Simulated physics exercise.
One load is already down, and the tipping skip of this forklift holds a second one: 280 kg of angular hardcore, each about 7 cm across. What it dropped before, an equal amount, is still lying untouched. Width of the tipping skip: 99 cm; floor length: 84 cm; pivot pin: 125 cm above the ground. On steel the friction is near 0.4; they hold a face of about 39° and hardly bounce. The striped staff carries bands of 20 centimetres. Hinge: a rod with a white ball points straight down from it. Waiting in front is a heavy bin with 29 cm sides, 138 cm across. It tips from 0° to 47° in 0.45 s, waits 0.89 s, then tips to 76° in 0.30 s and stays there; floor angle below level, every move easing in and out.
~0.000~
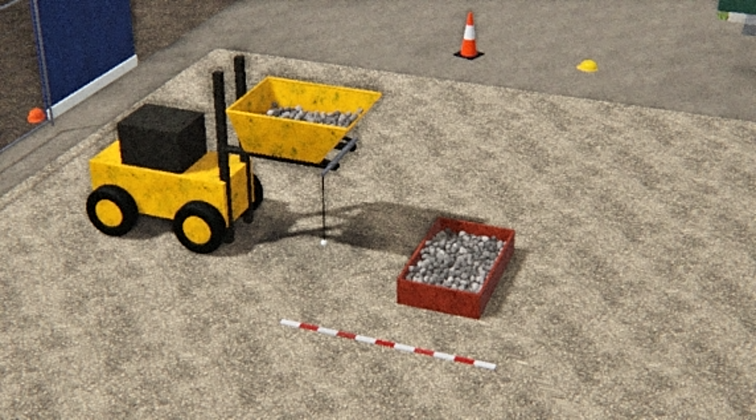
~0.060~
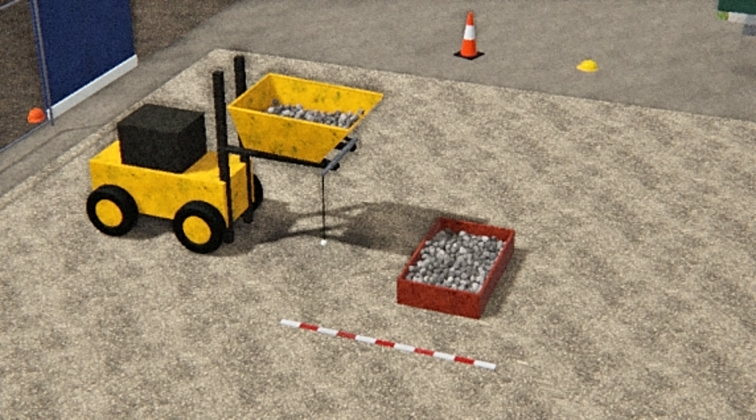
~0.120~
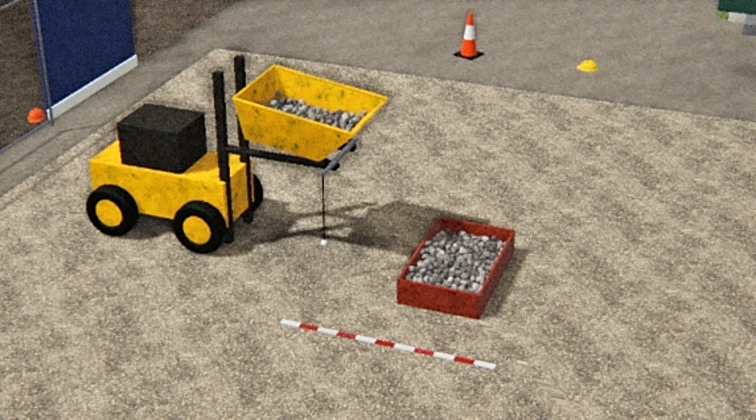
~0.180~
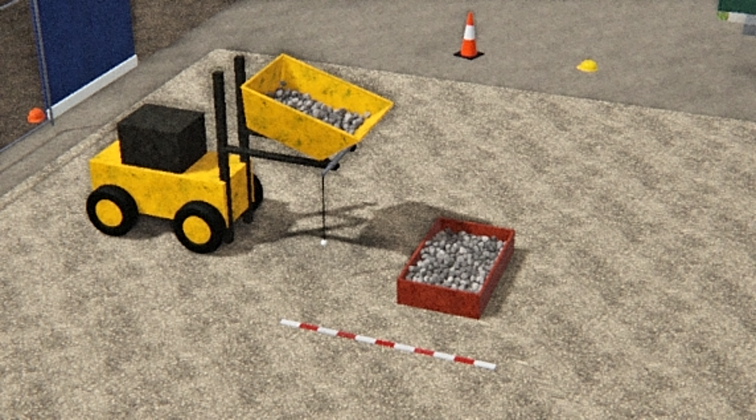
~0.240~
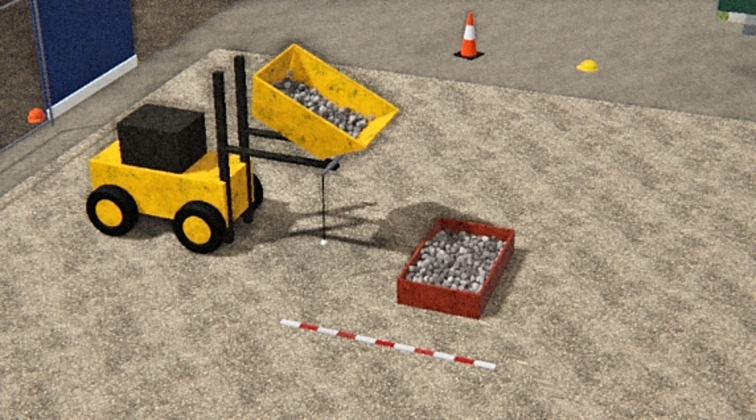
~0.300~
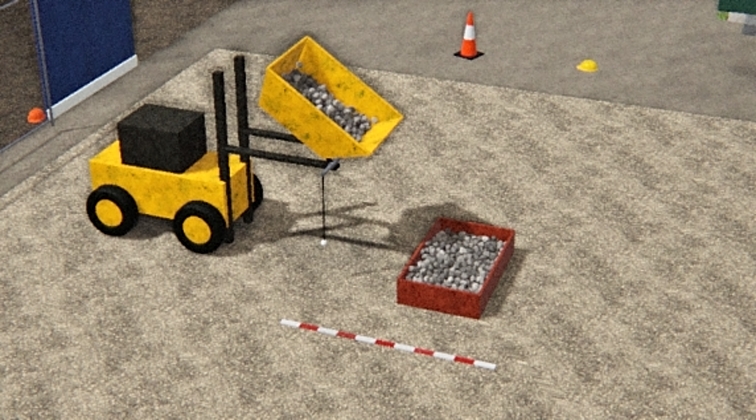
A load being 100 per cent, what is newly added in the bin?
About 53 per cent is added.
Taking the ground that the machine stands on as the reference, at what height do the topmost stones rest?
48 cm above.
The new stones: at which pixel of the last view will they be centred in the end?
Around (426, 256).
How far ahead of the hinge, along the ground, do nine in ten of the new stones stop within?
Ahead of it by roughly 140 cm.
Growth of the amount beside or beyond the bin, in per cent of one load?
5 %.
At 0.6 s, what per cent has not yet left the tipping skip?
Roughly 100 per cent of its load.
After 0.4 s the floor is at 45°; in per cent of one load, 100 in the tipping skip, 100 in the bin; the foremost stones are at (496, 267).
After 0.6 s the floor is at 47°; in per cent of one load, 100 in the tipping skip, 100 in the bin; the foremost stones are at (496, 267).
After 2.1 s the floor is at 76°; in per cent of one load, 45 in the tipping skip, 33 short of the bin, 121 in the bin, 1 beside or beyond the bin; the foremost stones are at (489, 288).
After 4.6 s the floor is at 76°; in per cent of one load, 0 in the tipping skip, 44 short of the bin, 153 in the bin, 3 beside or beyond the bin; the foremost stones are at (495, 310). Net gain in the bin, 53.
